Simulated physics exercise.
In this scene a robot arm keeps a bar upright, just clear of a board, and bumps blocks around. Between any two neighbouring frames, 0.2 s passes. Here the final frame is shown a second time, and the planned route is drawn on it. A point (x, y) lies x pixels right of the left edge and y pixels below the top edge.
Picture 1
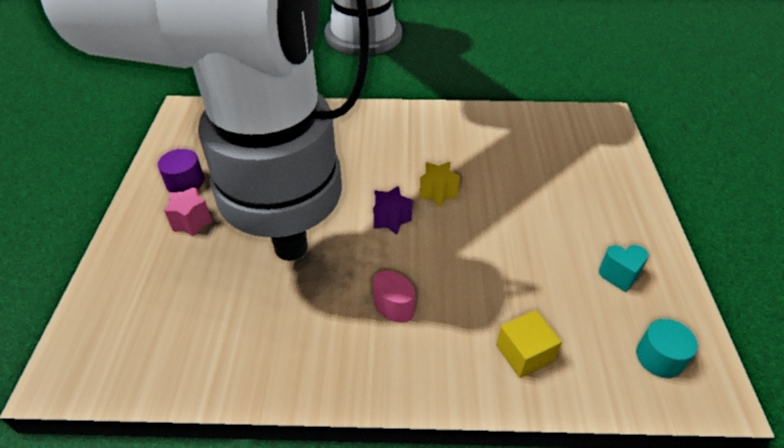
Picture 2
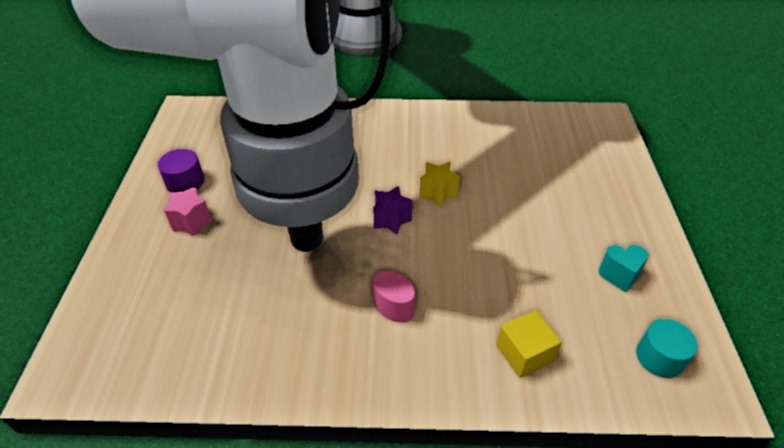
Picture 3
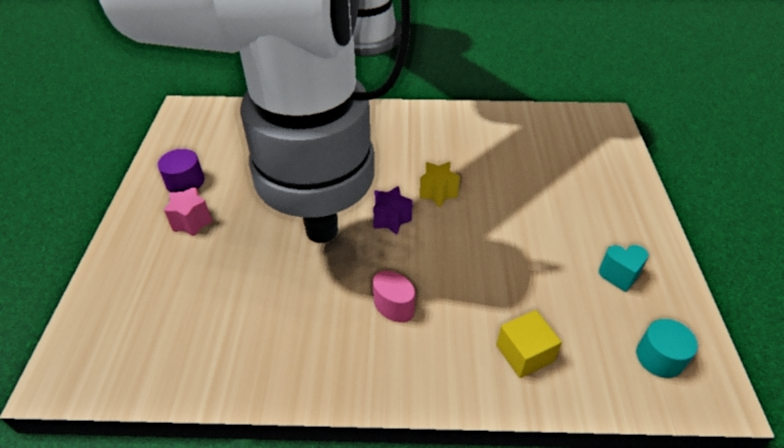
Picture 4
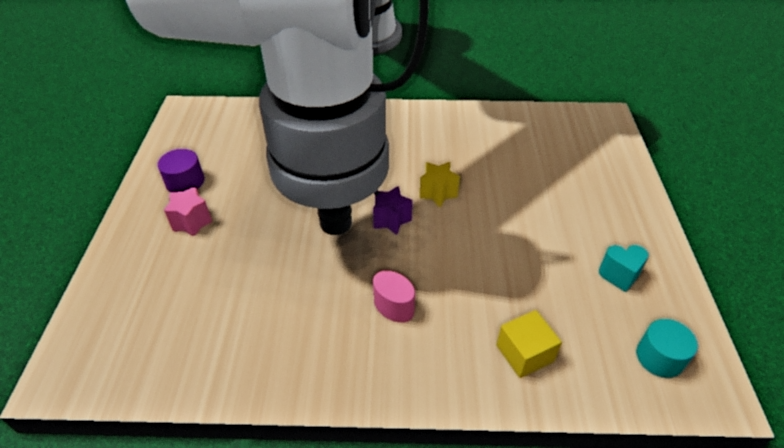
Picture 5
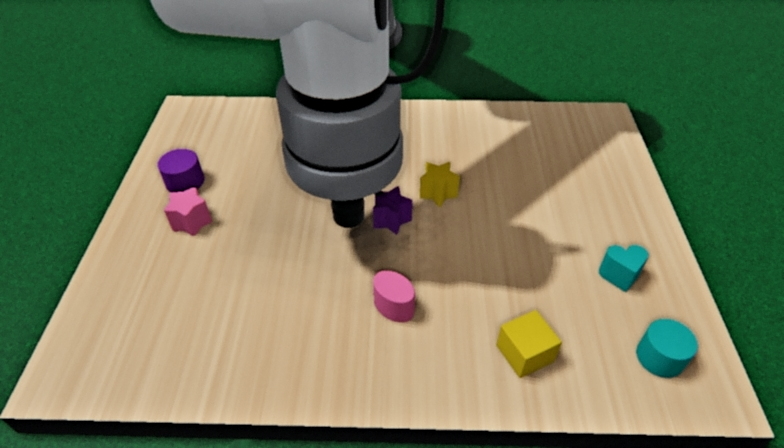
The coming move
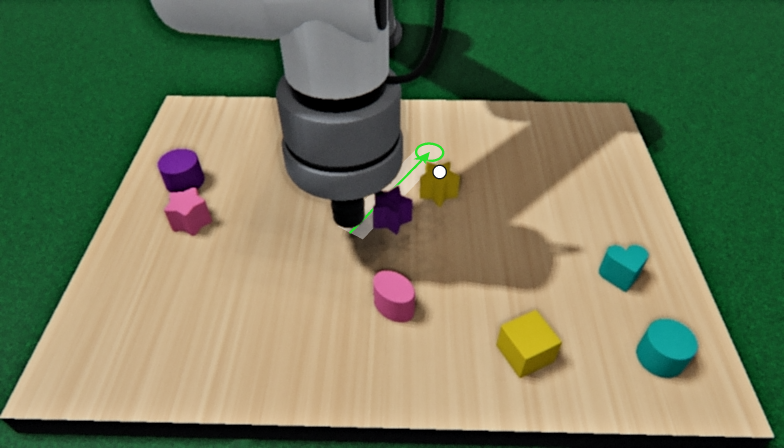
Above a wooden board scattered with colorful blocks, a robot arm moved its dark tip steadily right and slightly away, drawing close to the purple star-shaped block while all the blocks stayed still.
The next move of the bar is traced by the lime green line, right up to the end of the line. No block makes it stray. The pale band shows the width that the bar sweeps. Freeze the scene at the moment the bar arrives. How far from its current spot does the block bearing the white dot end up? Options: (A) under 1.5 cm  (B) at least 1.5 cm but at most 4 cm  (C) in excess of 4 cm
My answer is option A.
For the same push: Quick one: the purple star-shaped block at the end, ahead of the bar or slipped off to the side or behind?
I predict the bar has moved past it.
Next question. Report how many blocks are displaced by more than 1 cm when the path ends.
The answer is one block, counting only moves over 1 cm.
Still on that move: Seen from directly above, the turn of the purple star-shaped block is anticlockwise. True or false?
It is false.
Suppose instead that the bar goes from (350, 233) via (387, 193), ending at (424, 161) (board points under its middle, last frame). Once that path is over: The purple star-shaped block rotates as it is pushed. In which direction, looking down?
It is turned clockwise.
The drawn path runs straight from (350, 233) to (430, 152); the dot is on the yellow star-shaped block.
On the path given first. One third of the way, bar (379, 188); purple star-shaped block (402, 194), turned 35° clockwise.
Two thirds of the way, bar (406, 161); purple star-shaped block (404, 193), turned 45° clockwise.
At the end, bar (431, 137); purple star-shaped block (404, 193), turned 45° clockwise; yellow star-shaped block not moved.
